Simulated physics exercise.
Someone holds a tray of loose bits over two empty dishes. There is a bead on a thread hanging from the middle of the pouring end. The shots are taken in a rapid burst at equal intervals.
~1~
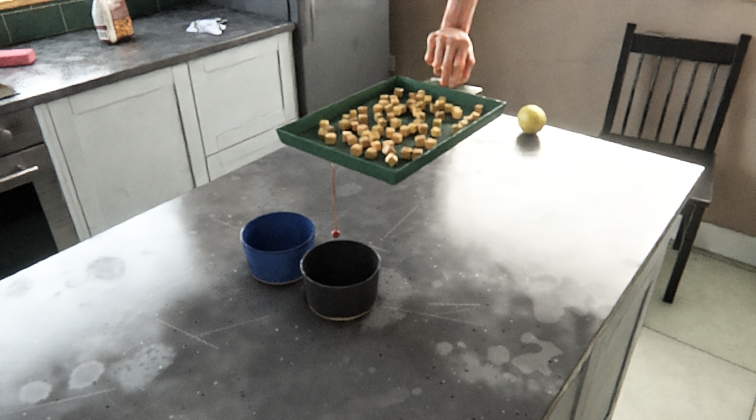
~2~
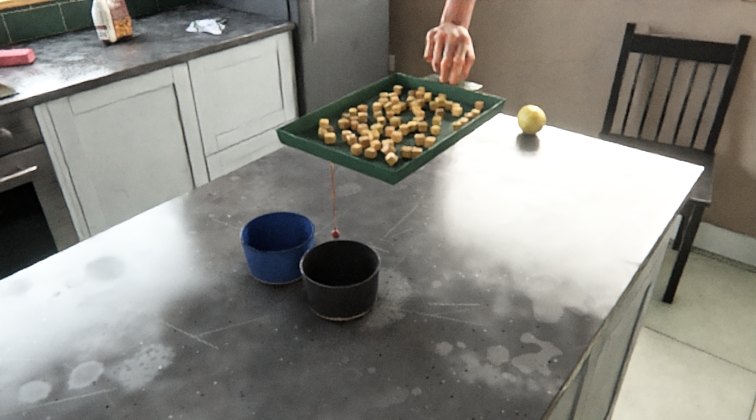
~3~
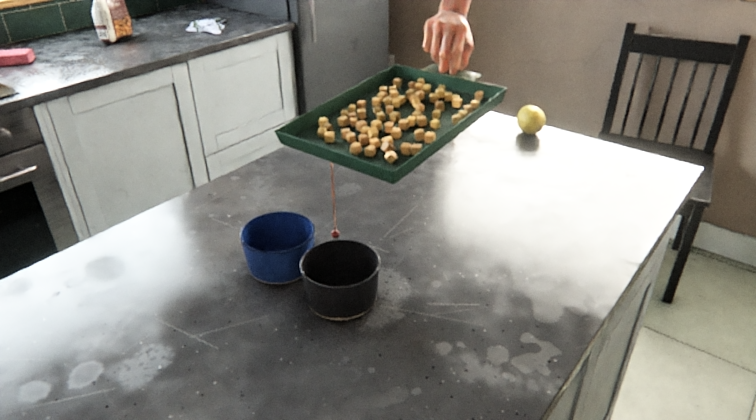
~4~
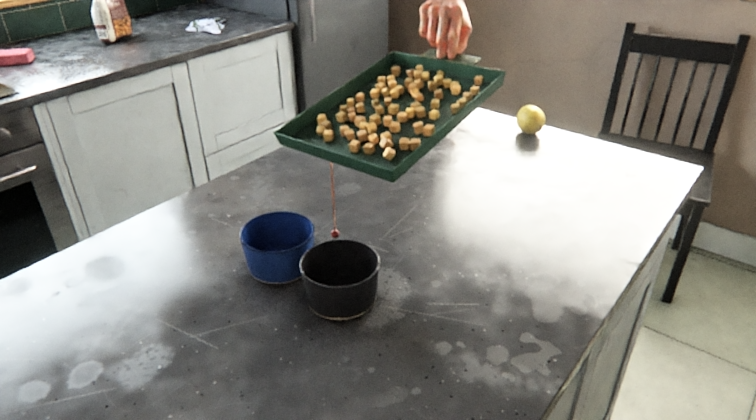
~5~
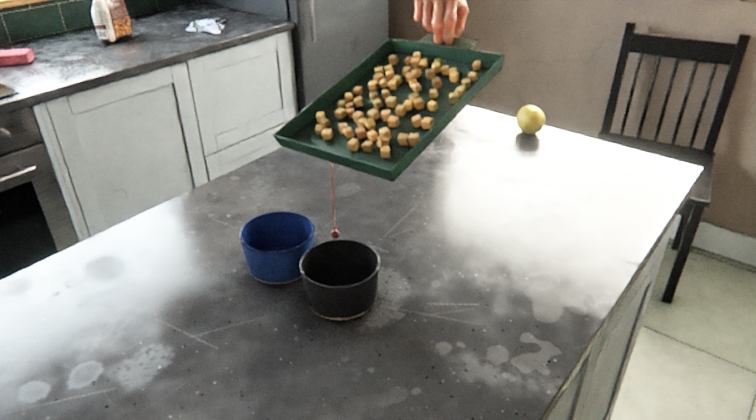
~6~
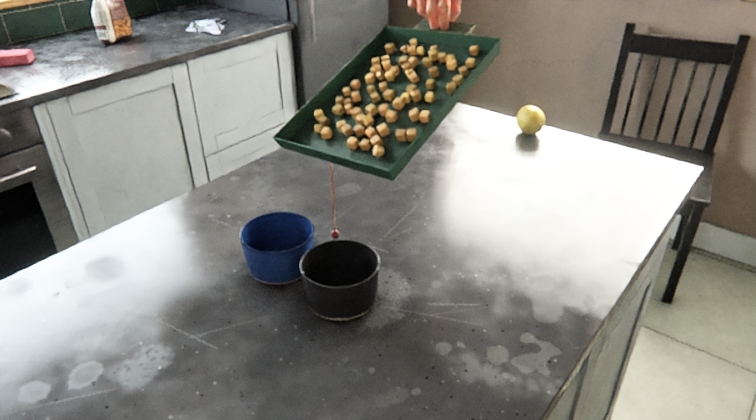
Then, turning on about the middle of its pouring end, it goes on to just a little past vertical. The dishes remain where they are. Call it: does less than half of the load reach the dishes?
No.
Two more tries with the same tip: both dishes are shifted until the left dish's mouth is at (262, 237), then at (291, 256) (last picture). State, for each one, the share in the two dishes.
You'd get near 80 per cent and afterwards near 60 per cent.
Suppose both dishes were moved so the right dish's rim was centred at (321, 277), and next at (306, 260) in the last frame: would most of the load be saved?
The bulk of it and then the bulk of it.
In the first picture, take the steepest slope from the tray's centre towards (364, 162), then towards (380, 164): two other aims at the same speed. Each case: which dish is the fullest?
So, the dish at the right the first time round, the dish at the right the second.
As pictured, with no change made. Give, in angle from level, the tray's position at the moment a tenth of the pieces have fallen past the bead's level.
Approx. 75° from level.
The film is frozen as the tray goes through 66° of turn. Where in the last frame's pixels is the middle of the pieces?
(309, 136).
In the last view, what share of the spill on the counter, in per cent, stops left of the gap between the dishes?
I'd say some 100 in a hundred.
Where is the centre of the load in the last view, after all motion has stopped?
It settles centred around (275, 270).
Soon, tray tipped steeply; nearly all on the tray; a small part in the air.
A while on, tray tipped past a quarter turn; about half on the tray; a small part in the right dish; about a quarter in the left dish; about a quarter outside both; a stray few in the air.
Towards the end, tray tipped past a quarter turn; about a quarter in the right dish; about half in the left dish; about a third outside both.
Finally, tray tipped past a quarter turn; about a quarter in the right dish; about half in the left dish; about a third outside both.
